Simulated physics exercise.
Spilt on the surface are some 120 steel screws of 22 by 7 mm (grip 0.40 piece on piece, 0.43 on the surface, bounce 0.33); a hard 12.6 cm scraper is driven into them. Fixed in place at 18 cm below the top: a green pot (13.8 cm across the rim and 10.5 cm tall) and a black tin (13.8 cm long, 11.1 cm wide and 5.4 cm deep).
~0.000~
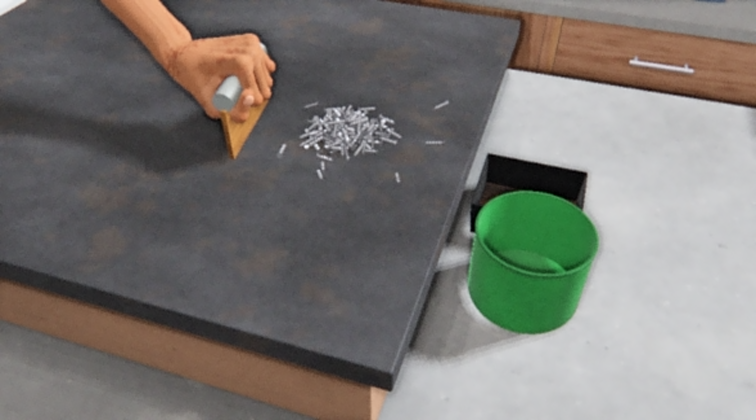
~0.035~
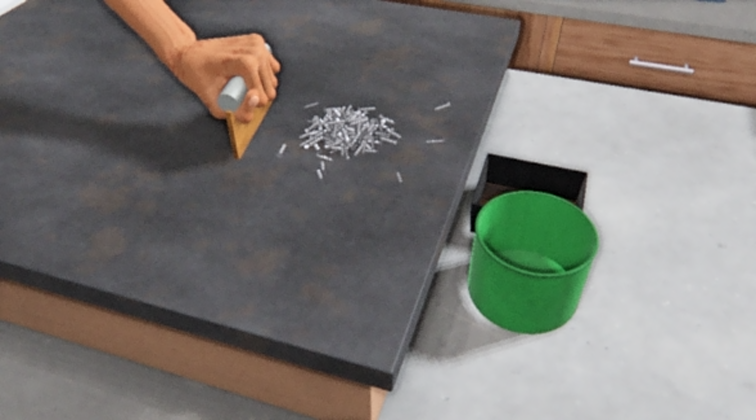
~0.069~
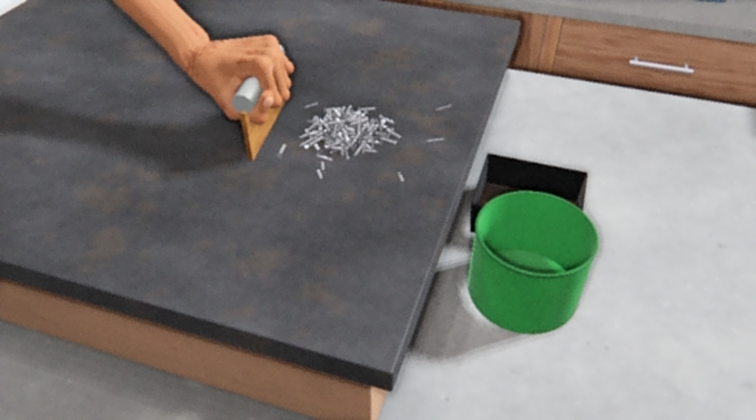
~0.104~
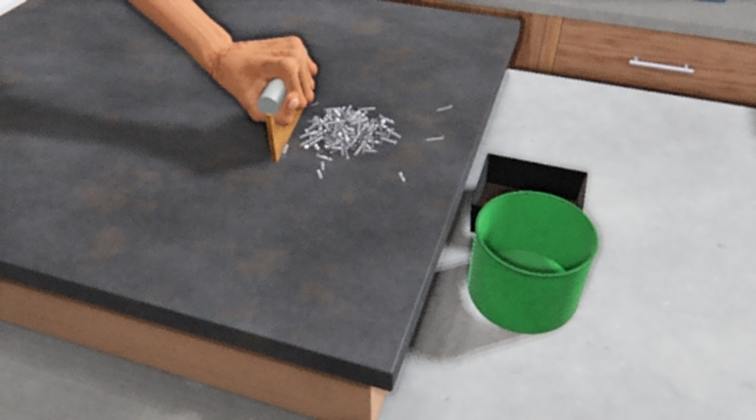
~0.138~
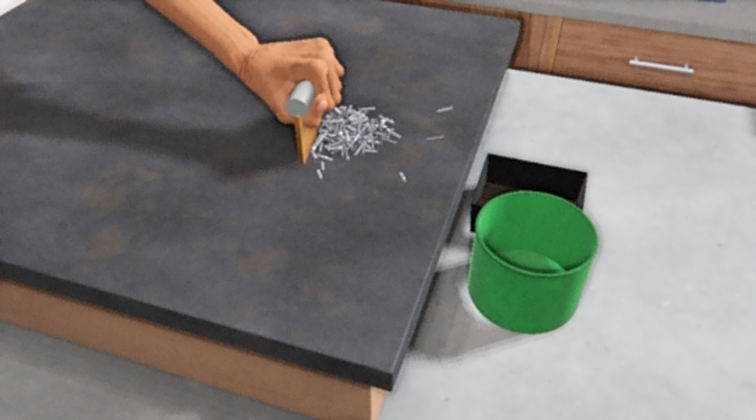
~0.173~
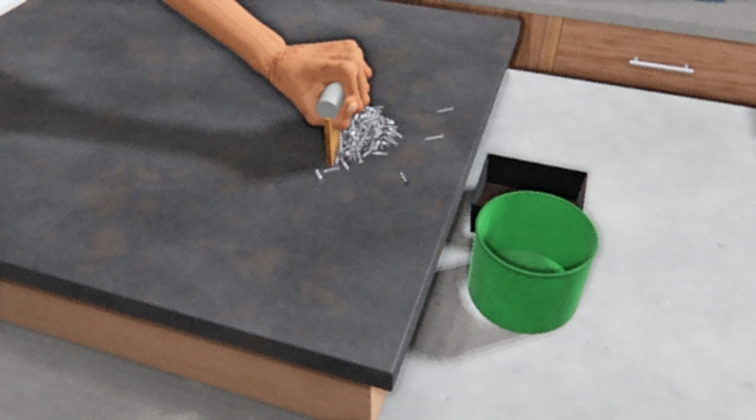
A hand gripping a flat, tan scraper with a pale grey handle moves rightward across a dark countertop in a kitchen, seen from above at an angle. A loose heap of small silvery screws lies on the counter, with a green pot and a black tin on the pale surface to the right. The scraper slides slowly, reaches the heap's left side and pushes the screws rightward into a tighter pile, while the camera stays still.
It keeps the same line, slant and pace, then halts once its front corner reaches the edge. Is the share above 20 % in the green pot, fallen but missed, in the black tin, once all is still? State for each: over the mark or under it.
Green pot: Over, fallen but missed: Under, black tin: Over.
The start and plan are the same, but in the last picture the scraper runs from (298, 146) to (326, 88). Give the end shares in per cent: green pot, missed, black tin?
Final shares - green pot: 35%, missed: 15%, black tin: 0%.
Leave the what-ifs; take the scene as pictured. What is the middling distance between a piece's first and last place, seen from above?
Roughly 28 cm.
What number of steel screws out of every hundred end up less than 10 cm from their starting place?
0% or so.
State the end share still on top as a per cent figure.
Around 5 in a hundred.
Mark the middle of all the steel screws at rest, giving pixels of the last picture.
Around (555, 263).
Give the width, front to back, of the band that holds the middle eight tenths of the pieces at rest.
About 18 cm.
After 0.32 s, scraper 25 cm from its start, spill 15 cm wide; still on top 100 %.
After 0.46 s, scraper 26 cm from its start, spill 19 cm wide; green pot 45 %, black tin 20 %, off the edge, not caught 30 %, still on top 10 %.
After 0.58 s, scraper 26 cm from its start, spill 20 cm wide; green pot 45 %, black tin 35 %, off the edge, not caught 15 %, still on top 10 %.
At rest (1.6 s), green pot 45 %, black tin 35 %, fallen but missed 15 %, still on top 5 %.
